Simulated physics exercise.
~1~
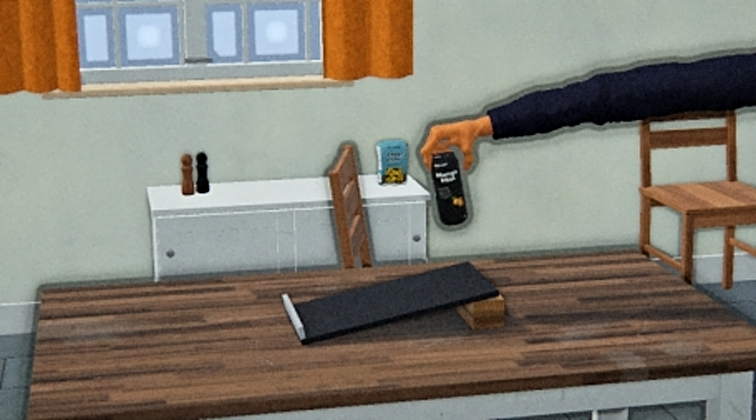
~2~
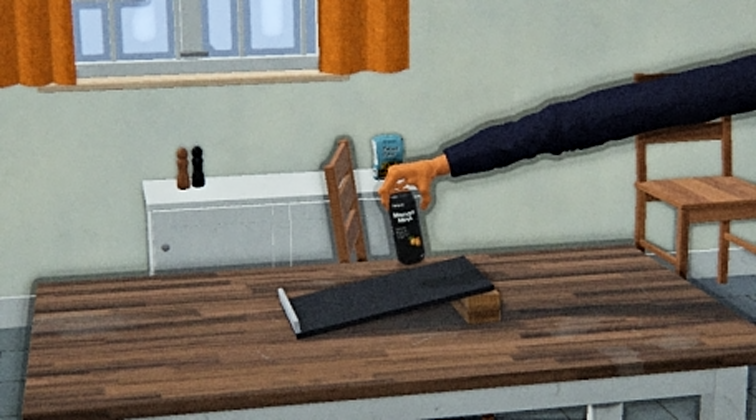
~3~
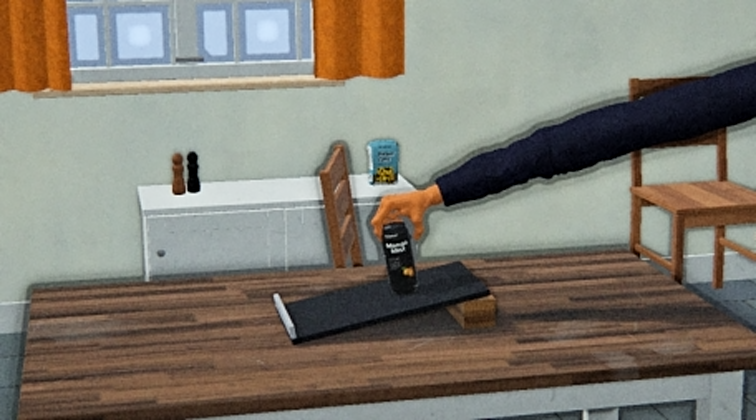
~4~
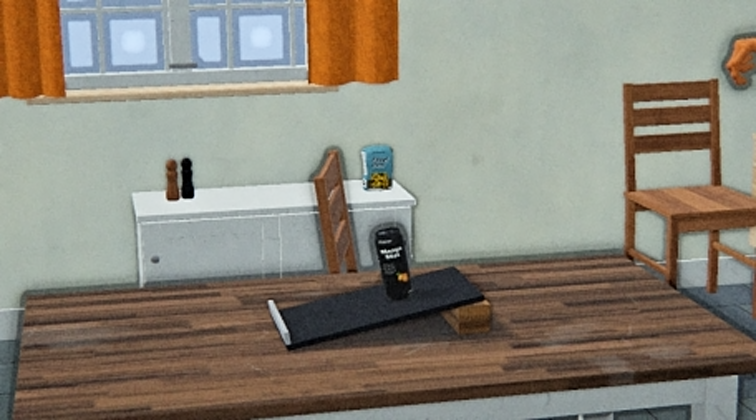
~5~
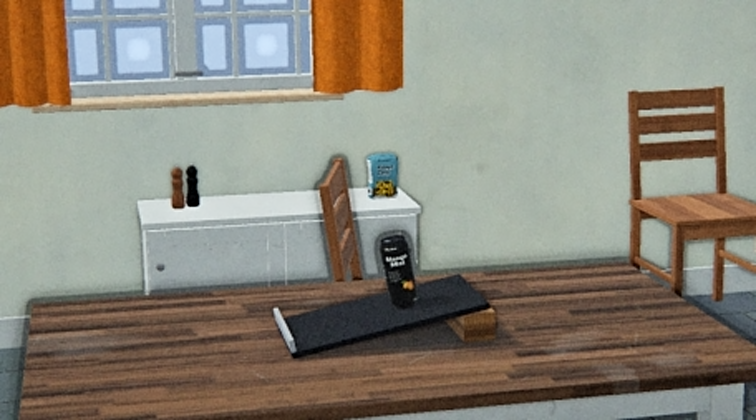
A black can, gripped by a hand in a dark blue sleeve, hangs above a wooden table where a dark board rests tilted on a small wooden block. The hand carries the can left and down toward the sloping board. It lowers the can further until it stands on the board's surface, leaning slightly. The fingers then let go, and the hand draws back to the right, almost out of view. The can does not slide or tip, and it ends still leaning in place on the propped-up board.
